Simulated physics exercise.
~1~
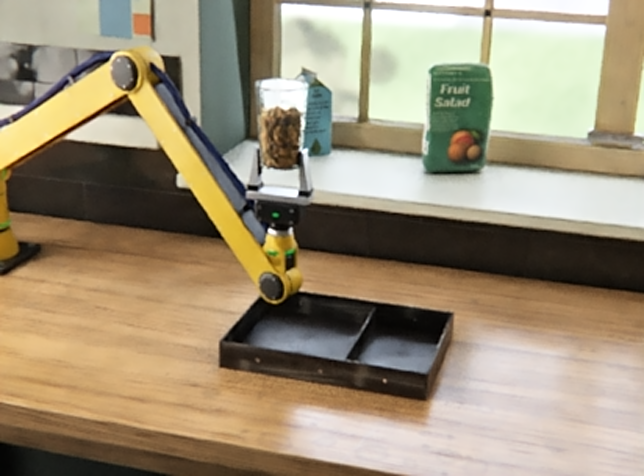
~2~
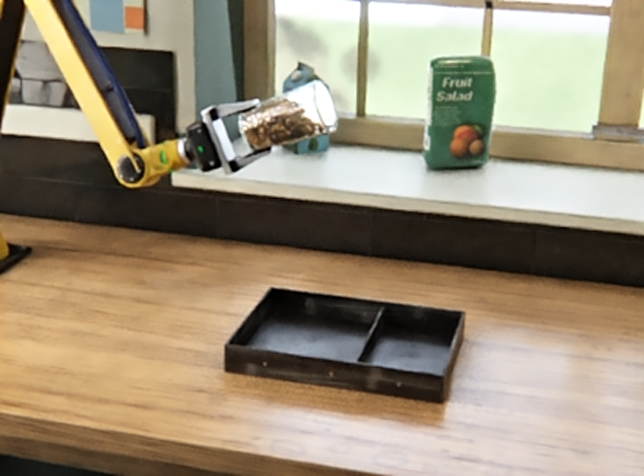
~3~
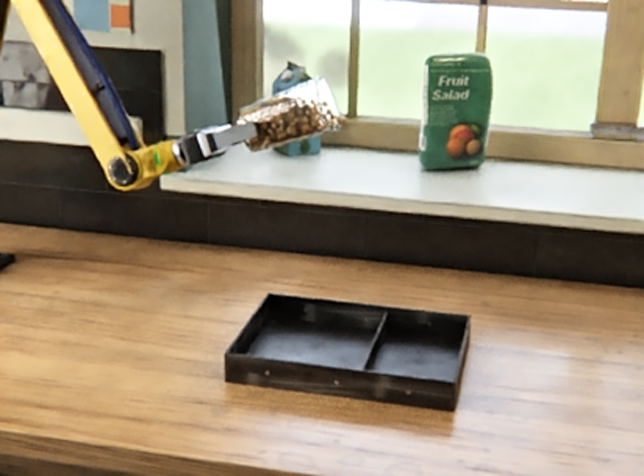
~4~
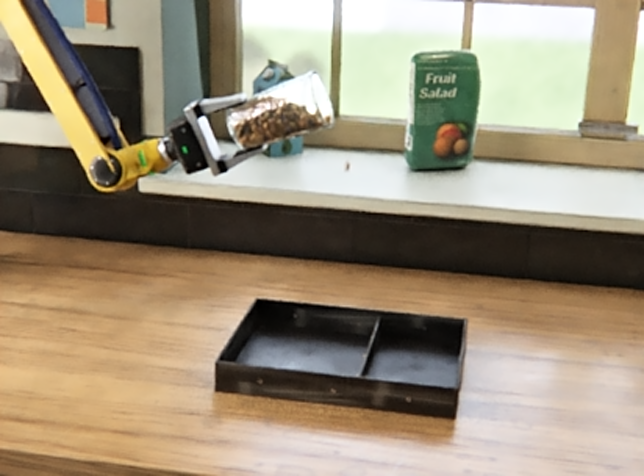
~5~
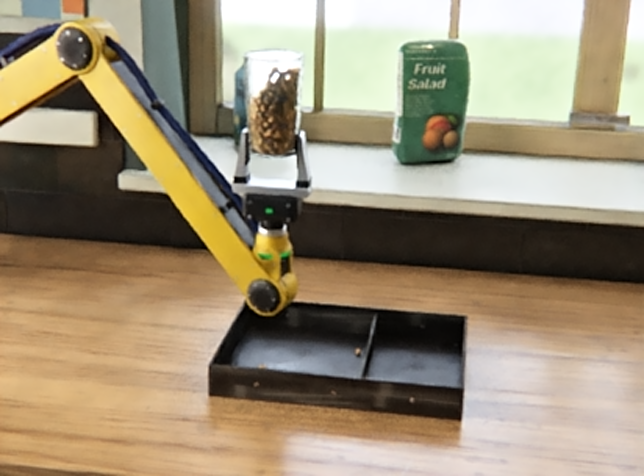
On a wooden counter by a bright window, a yellow robot arm held up a clear cup of small brown pieces, tipped it onto its side toward the right, then brought it upright again, still well filled, with barely anything in the black divided tray.
